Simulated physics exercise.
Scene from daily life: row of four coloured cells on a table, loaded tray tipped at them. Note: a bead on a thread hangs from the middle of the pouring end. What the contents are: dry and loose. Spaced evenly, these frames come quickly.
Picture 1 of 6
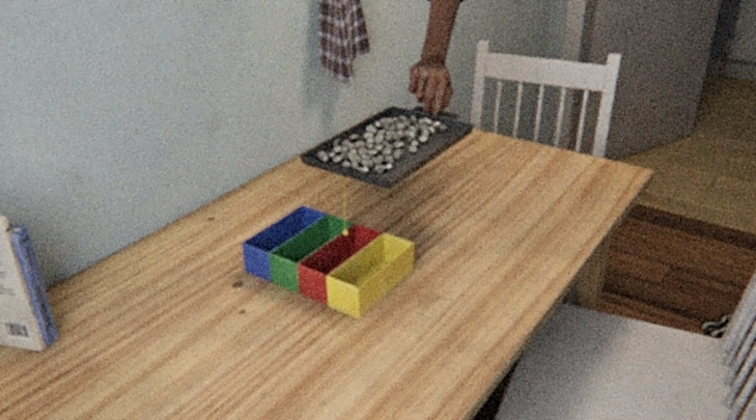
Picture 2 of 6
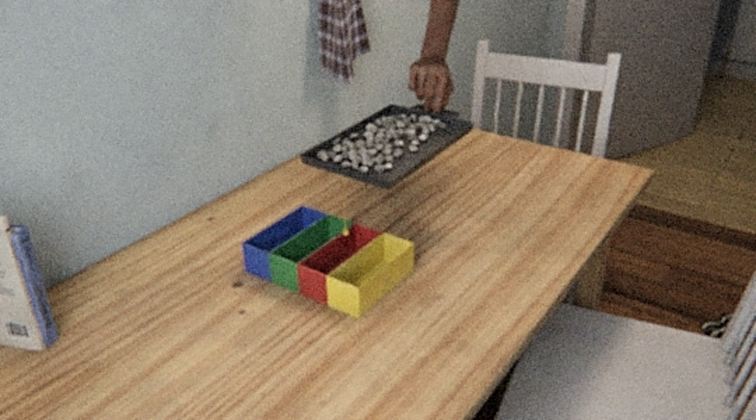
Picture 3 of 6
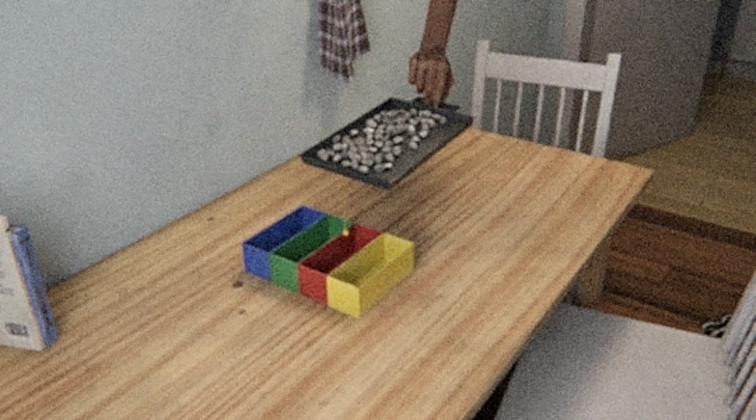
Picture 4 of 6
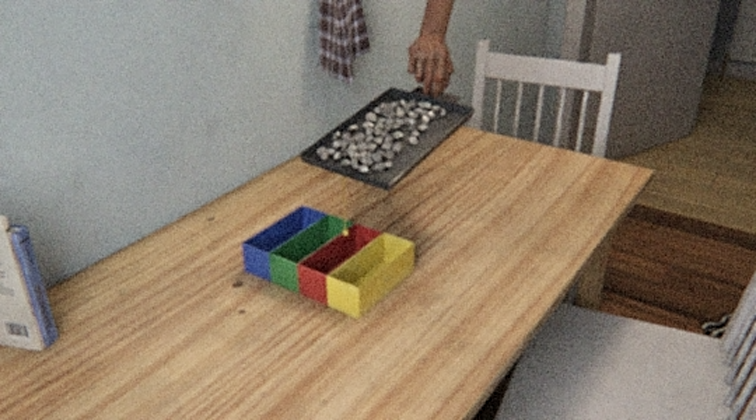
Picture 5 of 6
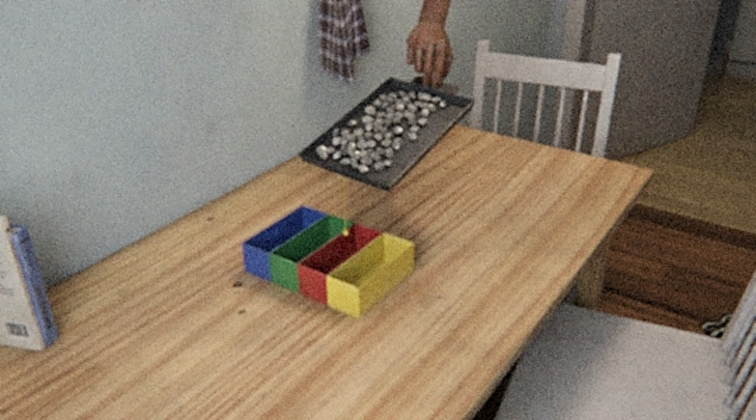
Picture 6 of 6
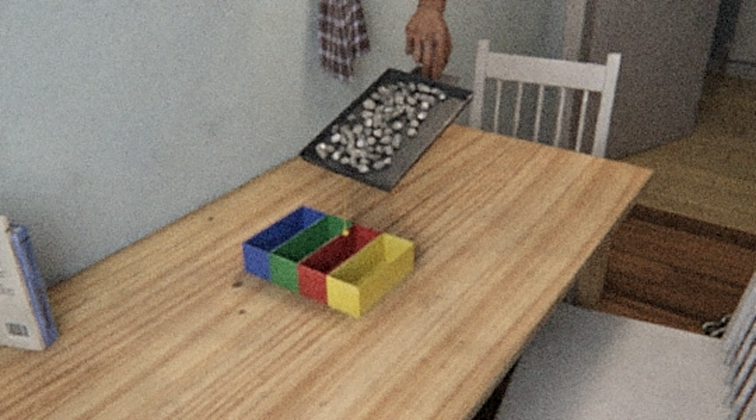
A hand at the far end of a dark tray of gray pebbles slowly raised that end, steepening the tray toward a row of blue, green, red and yellow boxes on a wooden table.
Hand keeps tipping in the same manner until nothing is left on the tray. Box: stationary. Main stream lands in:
Yellow.
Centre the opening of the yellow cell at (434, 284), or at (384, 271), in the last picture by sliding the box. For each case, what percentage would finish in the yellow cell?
0 %, 40 %.
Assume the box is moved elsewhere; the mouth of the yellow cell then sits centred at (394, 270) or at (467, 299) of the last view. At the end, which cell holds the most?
First try: The red cell. Second try: The cell in blue.
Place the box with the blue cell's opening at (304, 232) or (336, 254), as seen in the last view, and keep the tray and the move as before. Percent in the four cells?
You'd get about 100 per cent first and about 90 per cent second.
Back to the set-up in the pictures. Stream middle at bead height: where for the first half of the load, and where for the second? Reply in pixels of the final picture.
About (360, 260), and after that about (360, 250).
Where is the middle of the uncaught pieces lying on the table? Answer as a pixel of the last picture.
Those pieces end up centred close to (392, 328).
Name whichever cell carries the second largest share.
That's red.
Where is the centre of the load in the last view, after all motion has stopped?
About pixel (361, 291).
Just after the last frame, tray tipped steeply; almost all on the tray; about a tenth falling or outside the box.
A moment on, tray tipped right over; roughly a quarter on the tray; roughly a quarter in the yellow cell; about a tenth in the red cell; just a few in the green cell; roughly a third falling or outside the box.
Further on, tray tipped past a quarter turn; roughly half in the yellow cell; roughly a quarter in the red cell; about a tenth in the green cell; roughly a quarter falling or outside the box.
When it is over, tray tipped past a quarter turn; roughly half in the yellow cell; roughly a quarter in the red cell; about a tenth in the green cell; not one in the blue cell; roughly a quarter outside the box.
